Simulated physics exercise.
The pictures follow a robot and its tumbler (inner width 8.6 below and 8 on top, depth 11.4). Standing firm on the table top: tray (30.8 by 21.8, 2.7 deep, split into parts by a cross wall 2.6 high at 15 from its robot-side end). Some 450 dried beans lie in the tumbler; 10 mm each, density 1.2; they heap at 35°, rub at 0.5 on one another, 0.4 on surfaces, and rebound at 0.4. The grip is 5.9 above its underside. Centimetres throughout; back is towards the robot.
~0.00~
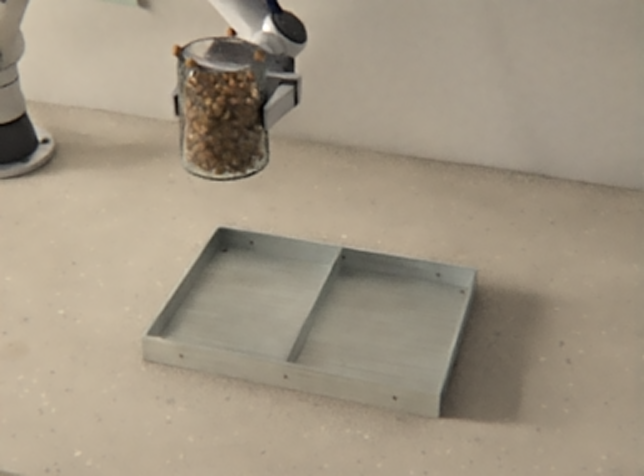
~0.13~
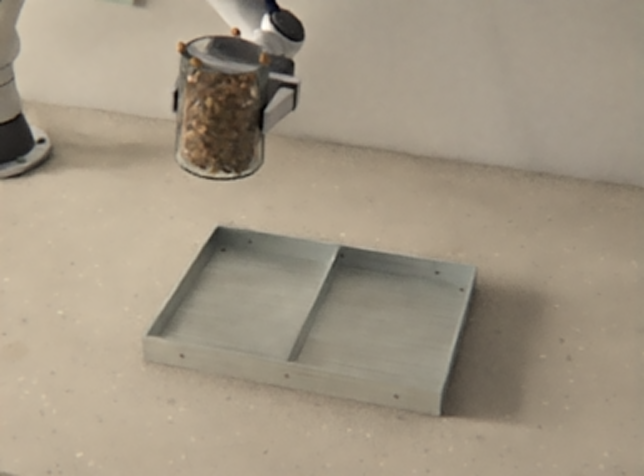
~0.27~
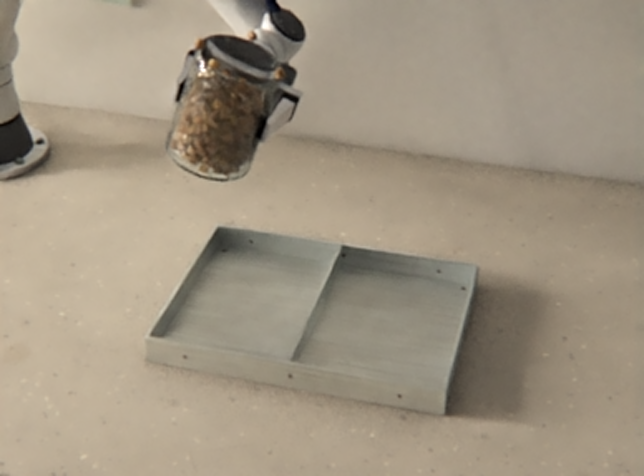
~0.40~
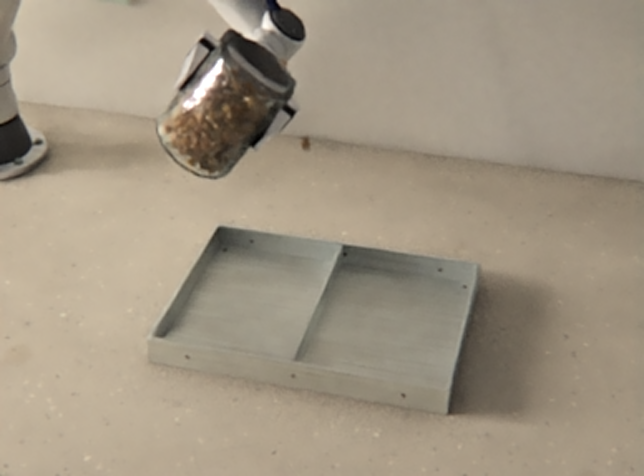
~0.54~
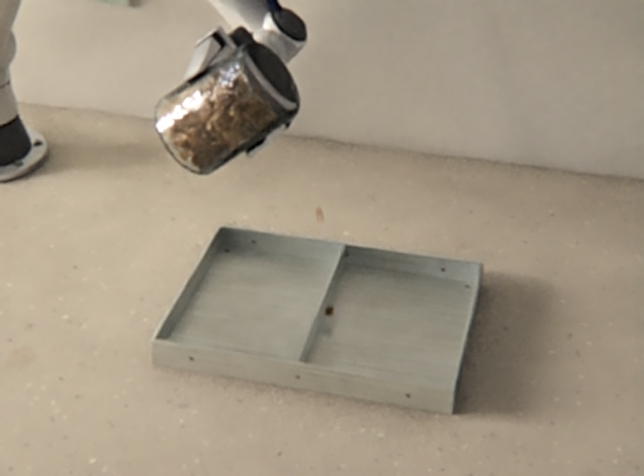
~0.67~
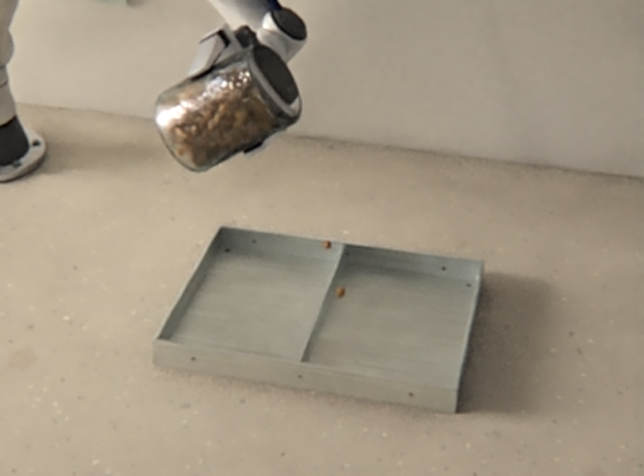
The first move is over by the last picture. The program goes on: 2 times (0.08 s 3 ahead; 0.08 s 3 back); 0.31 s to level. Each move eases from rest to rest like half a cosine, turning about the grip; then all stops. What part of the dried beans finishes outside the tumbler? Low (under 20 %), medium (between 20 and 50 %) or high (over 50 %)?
Outside the tumbler the share is low, under 20 %.
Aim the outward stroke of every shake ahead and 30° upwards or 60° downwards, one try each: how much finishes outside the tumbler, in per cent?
About 20 and 0 per cent.
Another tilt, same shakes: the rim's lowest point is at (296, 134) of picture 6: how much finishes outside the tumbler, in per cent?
About 25 per cent.
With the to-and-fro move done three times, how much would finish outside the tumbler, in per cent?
It would be near 10 per cent.
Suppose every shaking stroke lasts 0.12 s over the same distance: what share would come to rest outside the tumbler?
Then about 0 per cent.
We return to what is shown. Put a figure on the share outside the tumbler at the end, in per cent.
Some 10 per cent.
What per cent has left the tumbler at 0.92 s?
Some 5 per cent.
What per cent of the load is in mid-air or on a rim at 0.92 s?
Roughly 4 per cent.
After 0.92 s, tilted 56° forward, highest piece 27 above the table; 429 in the tumbler, 1 in the robot-side part, 1 in the far-side part, 18 in flight or on a rim.
After 1.17 s, tilted 20° forward, highest piece 29 above the table; 408 in the tumbler, 31 in the far-side part, 4 in the robot-side part, 1 on the table or floor, 5 in flight or on a rim.
After 1.50 s, level, highest piece 29 above the table; 408 in the tumbler, 32 in the far-side part, 5 in the robot-side part, 4 on the table or floor.
After 2.55 s, level, highest piece 29 above the table; 408 in the tumbler, 32 in the far-side part, 5 in the robot-side part, 4 on the table or floor.
At rest, 408 in the tumbler, 32 in the far-side part, 5 in the robot-side part, 4 on the table or floor. That is 9 % outside the tumbler.
